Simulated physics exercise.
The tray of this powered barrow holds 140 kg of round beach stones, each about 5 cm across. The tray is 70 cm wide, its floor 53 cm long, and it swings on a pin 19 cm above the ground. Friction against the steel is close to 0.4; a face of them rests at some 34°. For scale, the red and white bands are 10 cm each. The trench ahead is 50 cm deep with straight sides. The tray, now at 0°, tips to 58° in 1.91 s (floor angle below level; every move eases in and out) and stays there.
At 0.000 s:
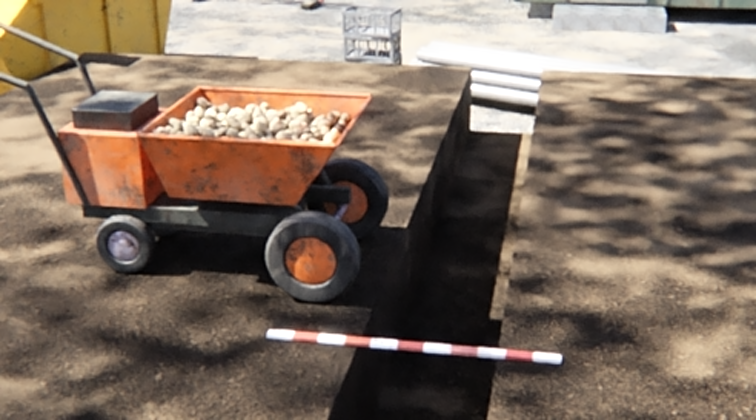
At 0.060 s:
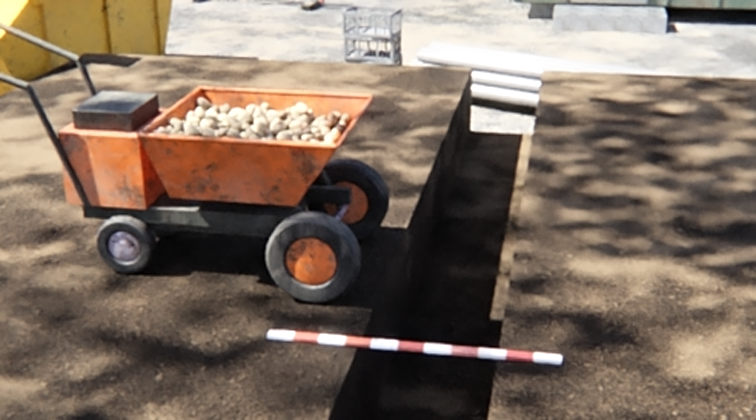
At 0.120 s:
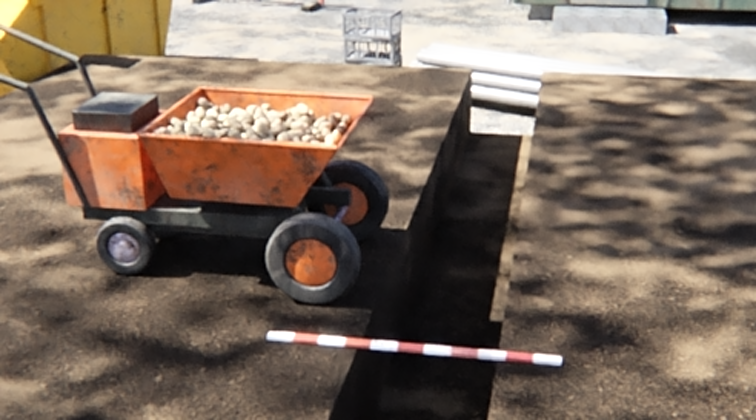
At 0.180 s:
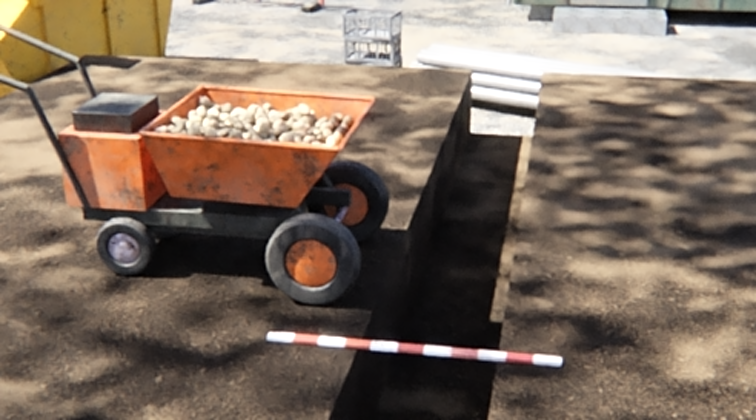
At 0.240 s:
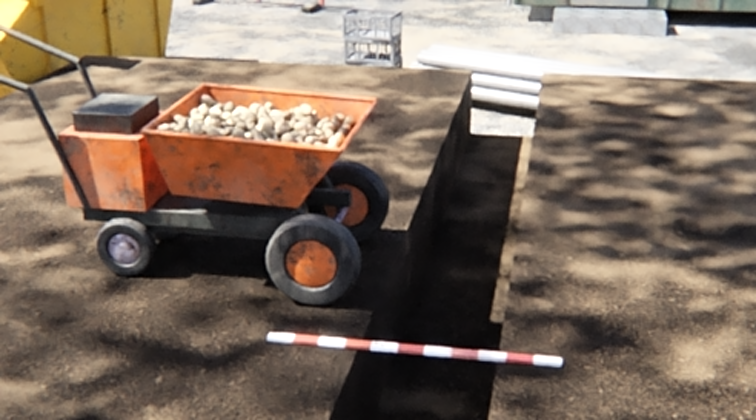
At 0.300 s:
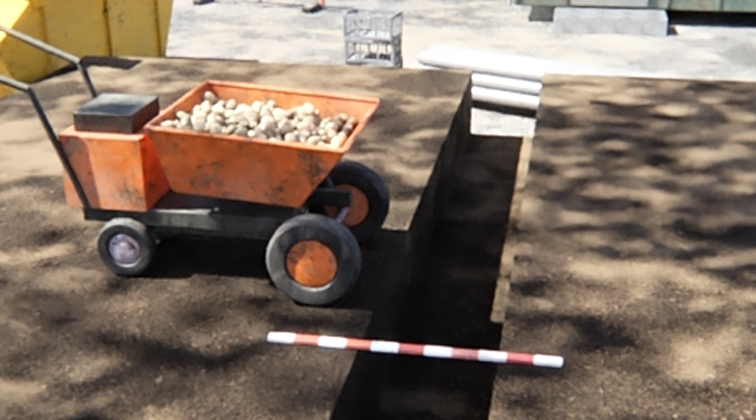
Orange barrow tray heaped with round stones tilting very slightly forward beside a straight trench, as dappled shadows shift over the soil.
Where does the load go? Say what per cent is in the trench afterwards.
Roughly 62 per cent ends in the trench.
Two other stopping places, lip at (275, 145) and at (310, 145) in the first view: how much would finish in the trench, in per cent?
Near 70 per cent from the first place, 70 from the second.
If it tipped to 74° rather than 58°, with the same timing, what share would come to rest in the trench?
In that case some 75 per cent.
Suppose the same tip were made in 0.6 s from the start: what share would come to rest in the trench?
In that case some 40 per cent.
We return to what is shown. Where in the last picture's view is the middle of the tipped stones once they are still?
Their middle is at about (470, 371).
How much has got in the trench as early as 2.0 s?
About 25 per cent by then.
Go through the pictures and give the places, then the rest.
In the first frame, the tray is at 0°, its lip at (335, 146); the top of the load is at (239, 114).
In the second frame, lip at (336, 147), floor tilted 0°, highest stones at (240, 114); the stones move at 0.0 m/s on average.
In the third frame, the tray is at 1°, its lip at (337, 148); the top of the load is at (234, 115); the stones move at 0.1 m/s on average.
In the fourth frame, the tray is at 1°, its lip at (339, 149); the top of the load is at (221, 115); the stones move at 0.1 m/s on average.
In the fifth frame, the tray is at 3°, its lip at (341, 151); the top of the load is at (221, 112); the stones move at 0.2 m/s on average.
In the sixth frame, lip at (344, 152), floor tilted 4°, highest stones at (219, 110); the stones move at 0.2 m/s on average.
After 1.4 s the floor is at 49°; 100 % in the tray; the foremost stones are at (422, 187).
After 2.0 s the floor is at 58°; 71 % in the tray, 24 % in the trench, 4 % past the trench; the foremost stones are at (550, 282).
After 2.4 s the floor is at 58°; 52 % in the tray, 40 % in the trench, 8 % past the trench; the foremost stones are at (634, 285).
After 4.3 s the floor is at 58°; 30 % in the tray, 62 % in the trench, 8 % past the trench; the foremost stones are at (701, 297).
